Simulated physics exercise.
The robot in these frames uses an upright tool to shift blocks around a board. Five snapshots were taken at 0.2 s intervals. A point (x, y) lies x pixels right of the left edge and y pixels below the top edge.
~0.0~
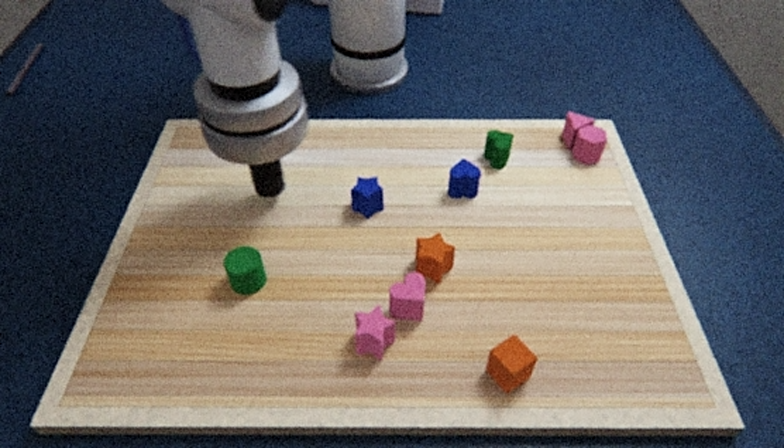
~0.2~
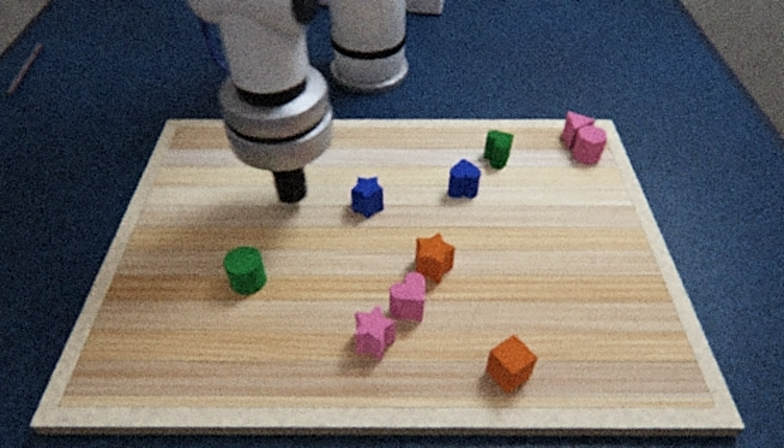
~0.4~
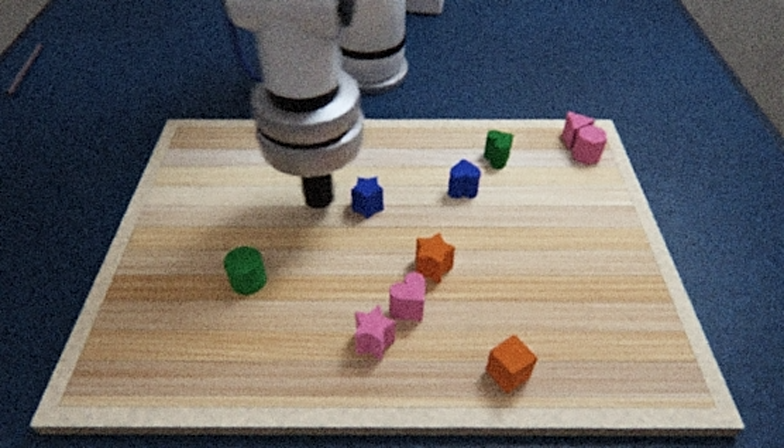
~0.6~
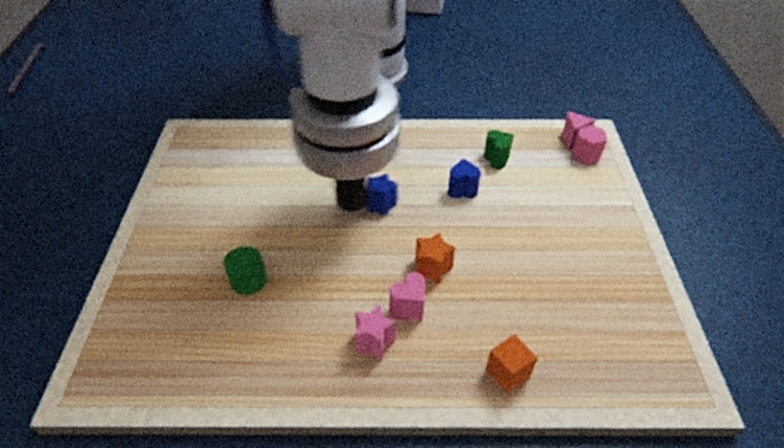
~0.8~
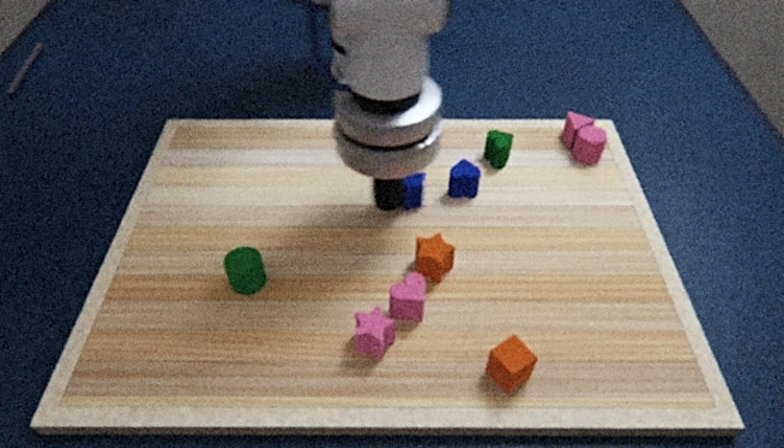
At first, a robot arm holds its dark upright tool over the left part of a wooden board scattered with colourful blocks. The tool moves right toward the blue star-shaped block, reaches it, and pushes it rightward, closer to the blue heart block, while the other blocks stay still.
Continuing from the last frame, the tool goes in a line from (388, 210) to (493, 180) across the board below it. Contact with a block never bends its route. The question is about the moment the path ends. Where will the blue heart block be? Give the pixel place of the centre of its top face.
The blue heart block ends near (546, 152).
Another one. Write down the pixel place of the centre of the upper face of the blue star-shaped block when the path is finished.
It should be at (517, 148) by then.
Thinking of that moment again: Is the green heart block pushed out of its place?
The answer is yes.
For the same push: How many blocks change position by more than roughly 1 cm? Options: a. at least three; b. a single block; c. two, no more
a (at least three)
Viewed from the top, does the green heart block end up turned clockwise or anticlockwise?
Seen from above, its turn is counter-clockwise.
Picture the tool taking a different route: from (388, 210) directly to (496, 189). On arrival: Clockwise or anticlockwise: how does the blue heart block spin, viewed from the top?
Turns clockwise.
The first path, step by step. One third of the way, tool at (425, 190); blue star-shaped block at (448, 167); blue heart block at (475, 167).
Two thirds of the way, tool at (461, 179); blue star-shaped block at (483, 157); blue heart block at (511, 158), turned 15° clockwise.
At the end, tool at (495, 170); blue star-shaped block at (517, 148); orange star-shaped block not moved; blue heart block at (546, 152), turned 30° clockwise; green heart block at (508, 132), turned 60° anticlockwise.
